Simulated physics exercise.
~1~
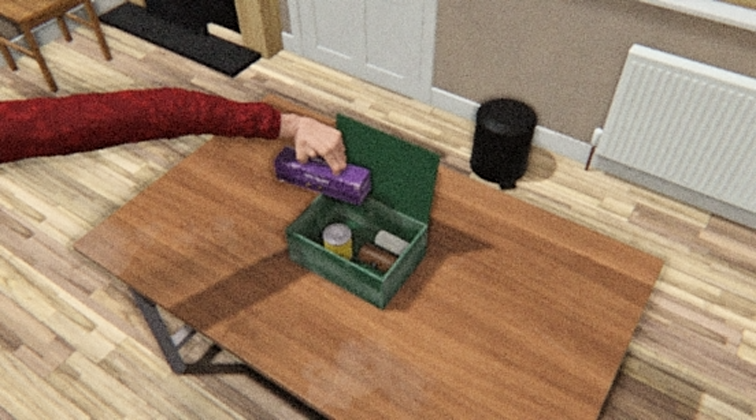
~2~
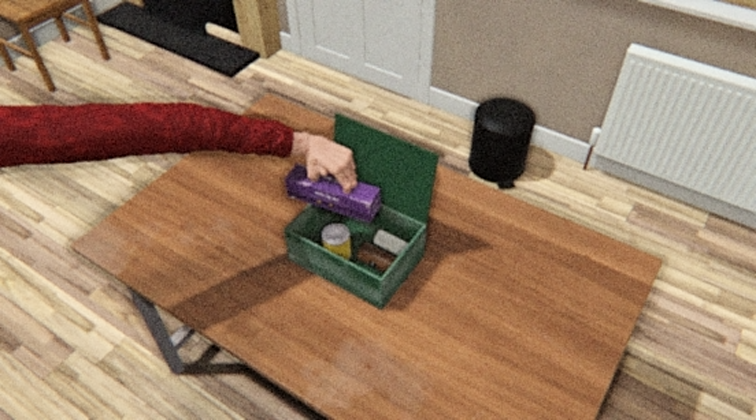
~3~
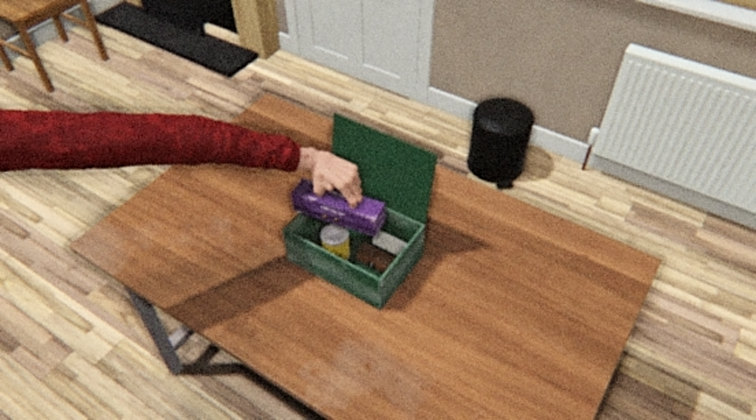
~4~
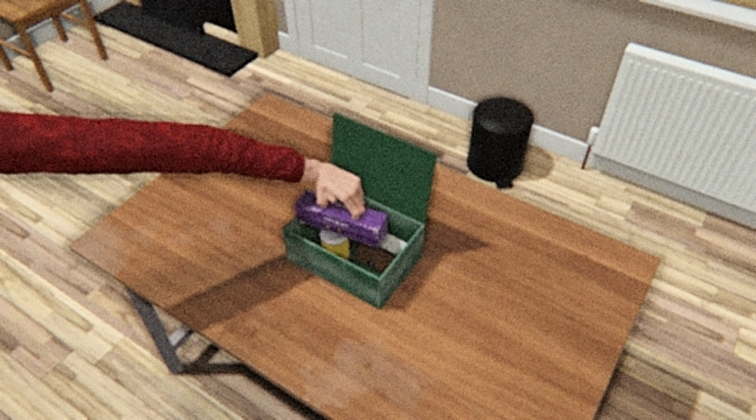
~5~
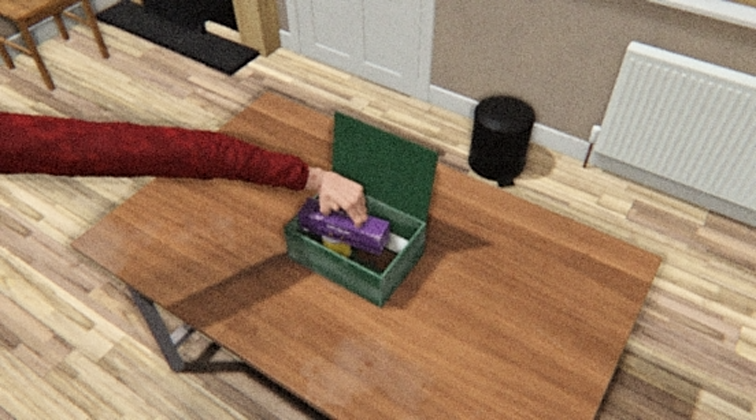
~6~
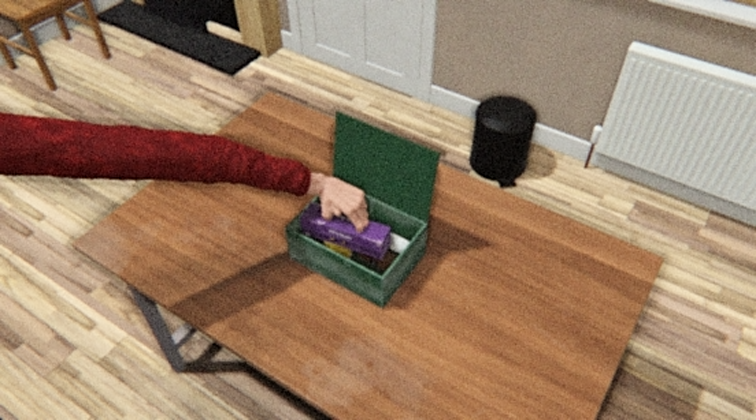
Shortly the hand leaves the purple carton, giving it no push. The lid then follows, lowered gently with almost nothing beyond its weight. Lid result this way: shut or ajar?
Ajar.
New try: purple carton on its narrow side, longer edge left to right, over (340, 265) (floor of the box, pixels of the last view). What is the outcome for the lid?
Note: It fails to lower.
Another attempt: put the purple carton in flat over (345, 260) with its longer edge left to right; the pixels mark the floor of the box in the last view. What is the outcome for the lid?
That way the lid ends up partly open.
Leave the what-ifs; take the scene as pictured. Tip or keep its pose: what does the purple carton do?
Observation: It keeps the set orientation.
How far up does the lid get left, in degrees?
About 16° above the rim.
Then, 1.40 s after the last picture, lid 72° above the rim.
Then, 1.80 s after the last picture, lid 40° above the rim.
At rest, lid 17° above the rim; all 4 in place. Seen from the same camera at the end, purple carton near (346, 231).
